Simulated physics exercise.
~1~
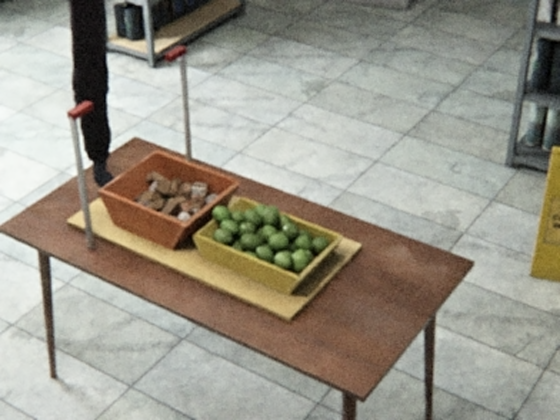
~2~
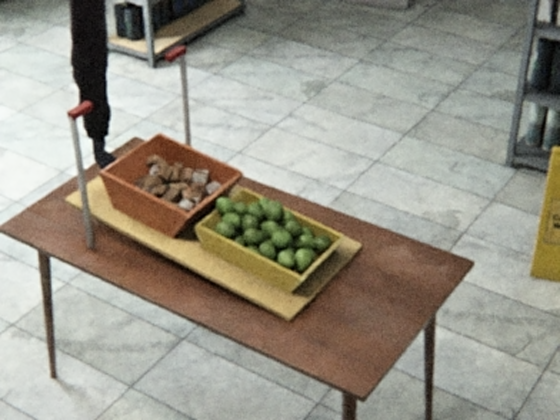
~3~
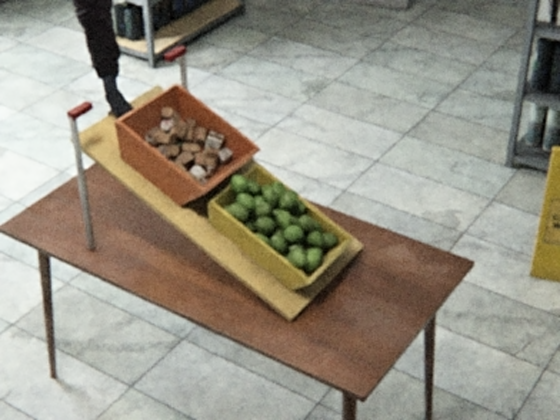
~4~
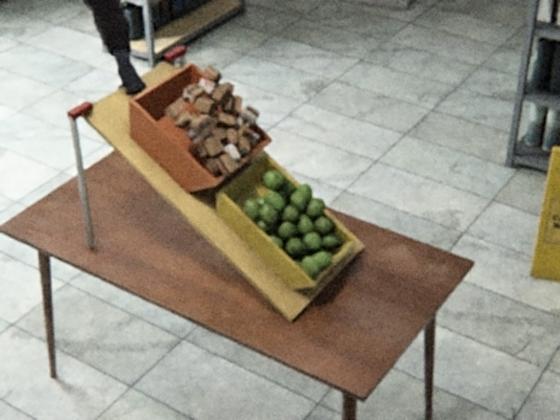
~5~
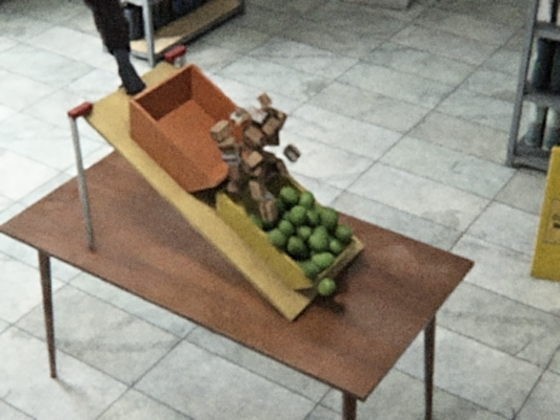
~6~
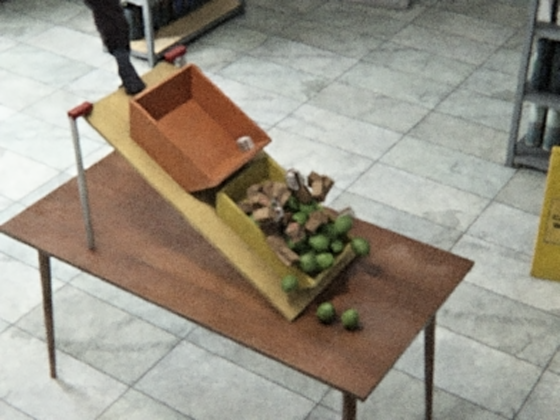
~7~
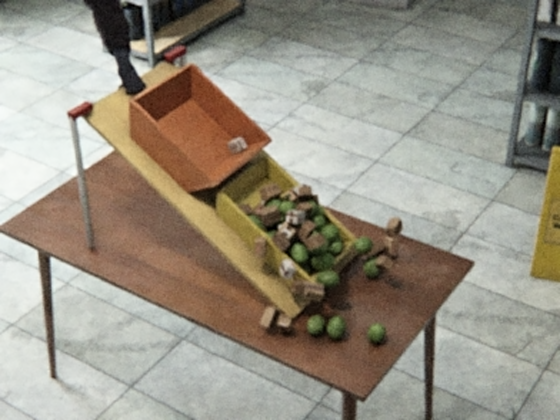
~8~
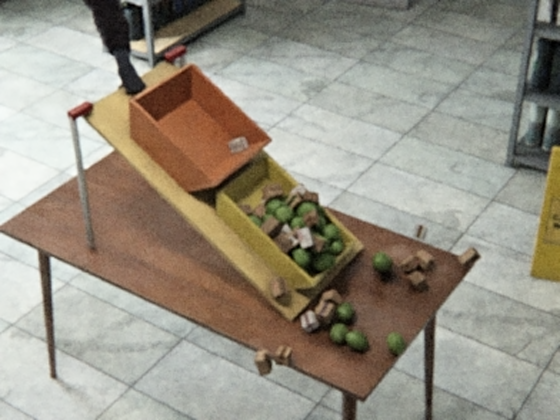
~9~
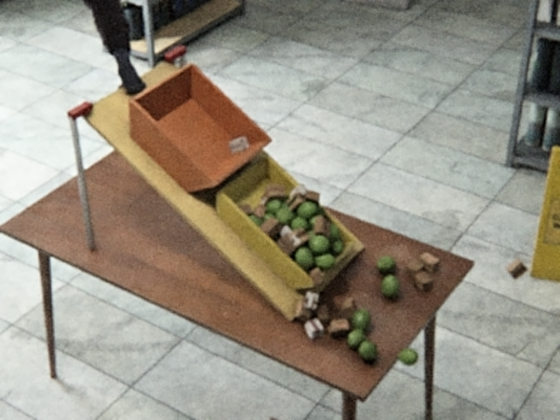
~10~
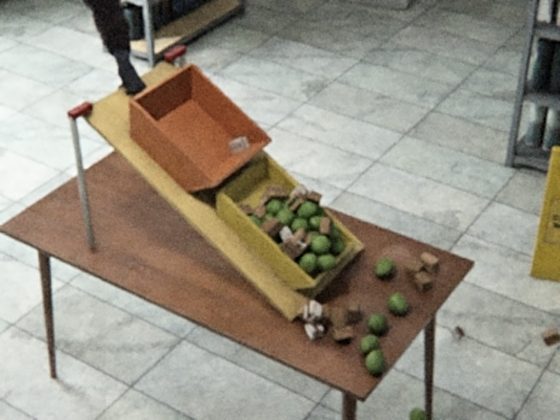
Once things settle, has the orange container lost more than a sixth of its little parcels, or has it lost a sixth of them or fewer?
It has lost far more than a sixth of them. Nearly all of its little parcels tumble out towards the limes, and just one is left in its lower corner.
